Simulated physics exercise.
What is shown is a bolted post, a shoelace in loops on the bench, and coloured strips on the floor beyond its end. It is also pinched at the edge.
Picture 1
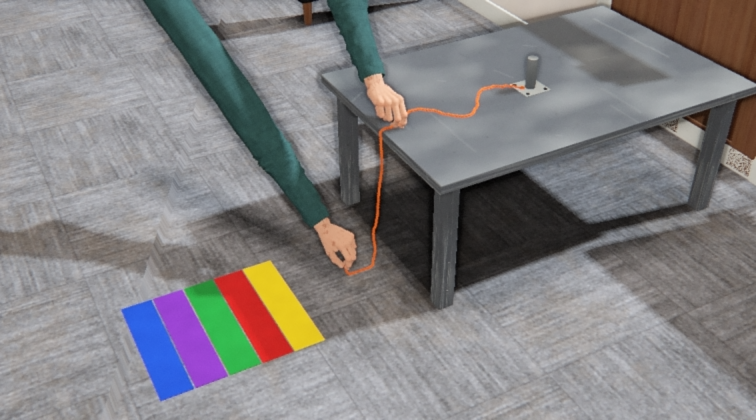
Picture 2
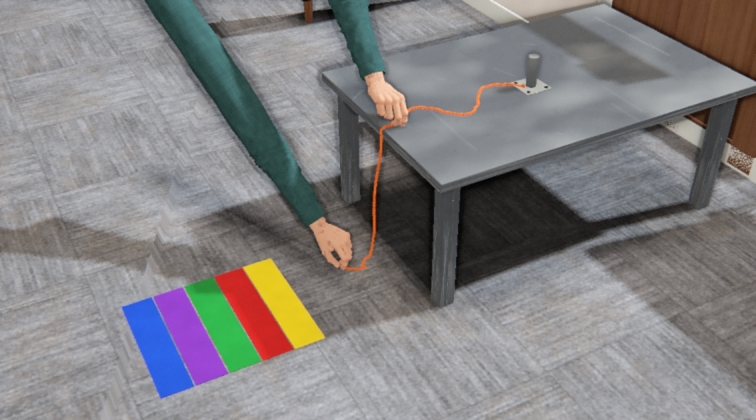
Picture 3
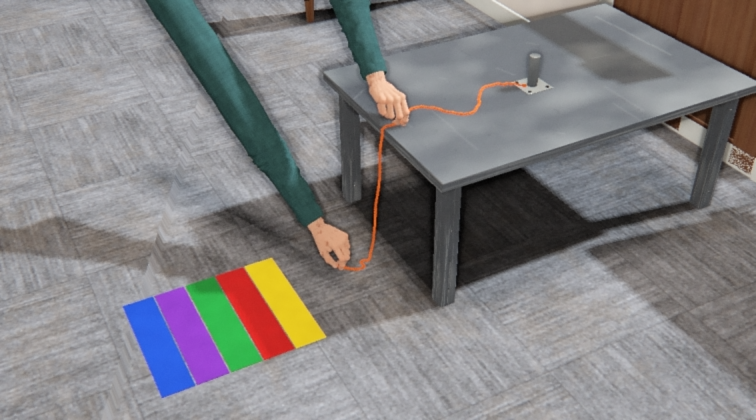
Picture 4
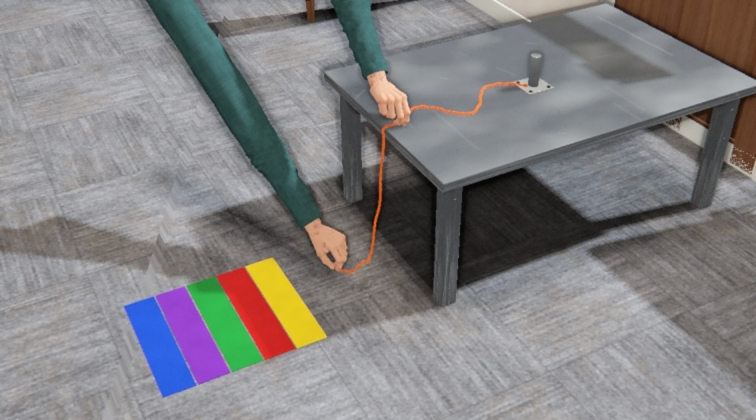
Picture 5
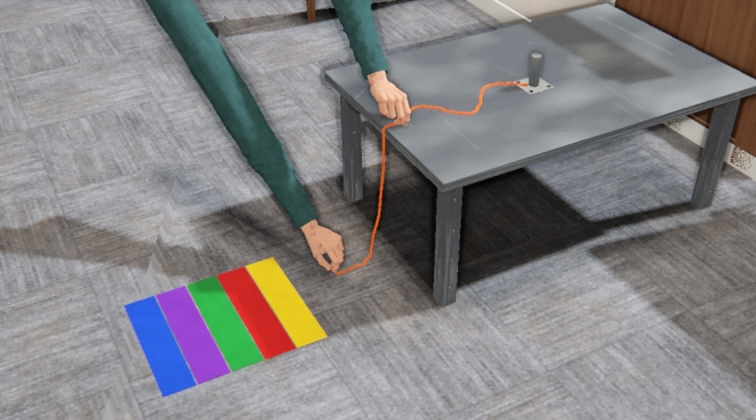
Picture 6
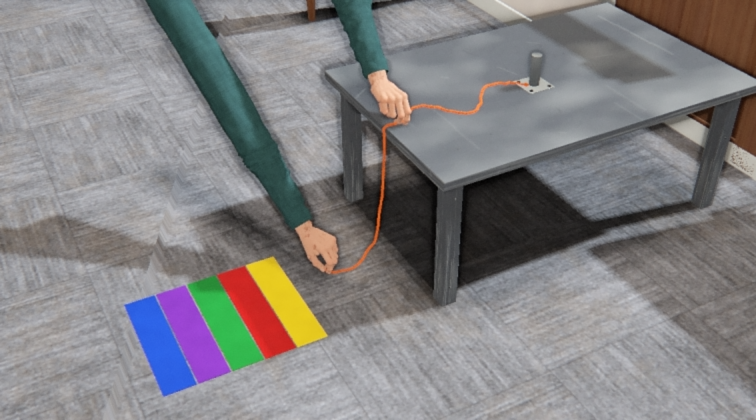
Orange cord pinched at a grey table's edge by one hand while the other draws its end slightly left near coloured strips.
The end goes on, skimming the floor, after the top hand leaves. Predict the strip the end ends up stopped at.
The end ends up at the purple strip.
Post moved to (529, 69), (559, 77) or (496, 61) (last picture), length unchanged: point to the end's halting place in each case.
Approximate pixels in order: (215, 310), (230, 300), (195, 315).
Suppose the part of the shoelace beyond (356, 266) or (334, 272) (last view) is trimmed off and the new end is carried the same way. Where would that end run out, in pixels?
Try one: (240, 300); try two: (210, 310).
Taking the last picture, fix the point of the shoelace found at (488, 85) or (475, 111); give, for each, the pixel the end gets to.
Per try (px, approx.): (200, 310), (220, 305).
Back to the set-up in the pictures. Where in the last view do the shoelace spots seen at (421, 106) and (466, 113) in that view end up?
I'd put the first at about (394, 126) and the other at about (435, 114).
A little later, end near (250, 296); over red.
Next, end near (211, 309); over green.
When it is tight, end near (188, 317); over purple. It gets as far as the purple strip.
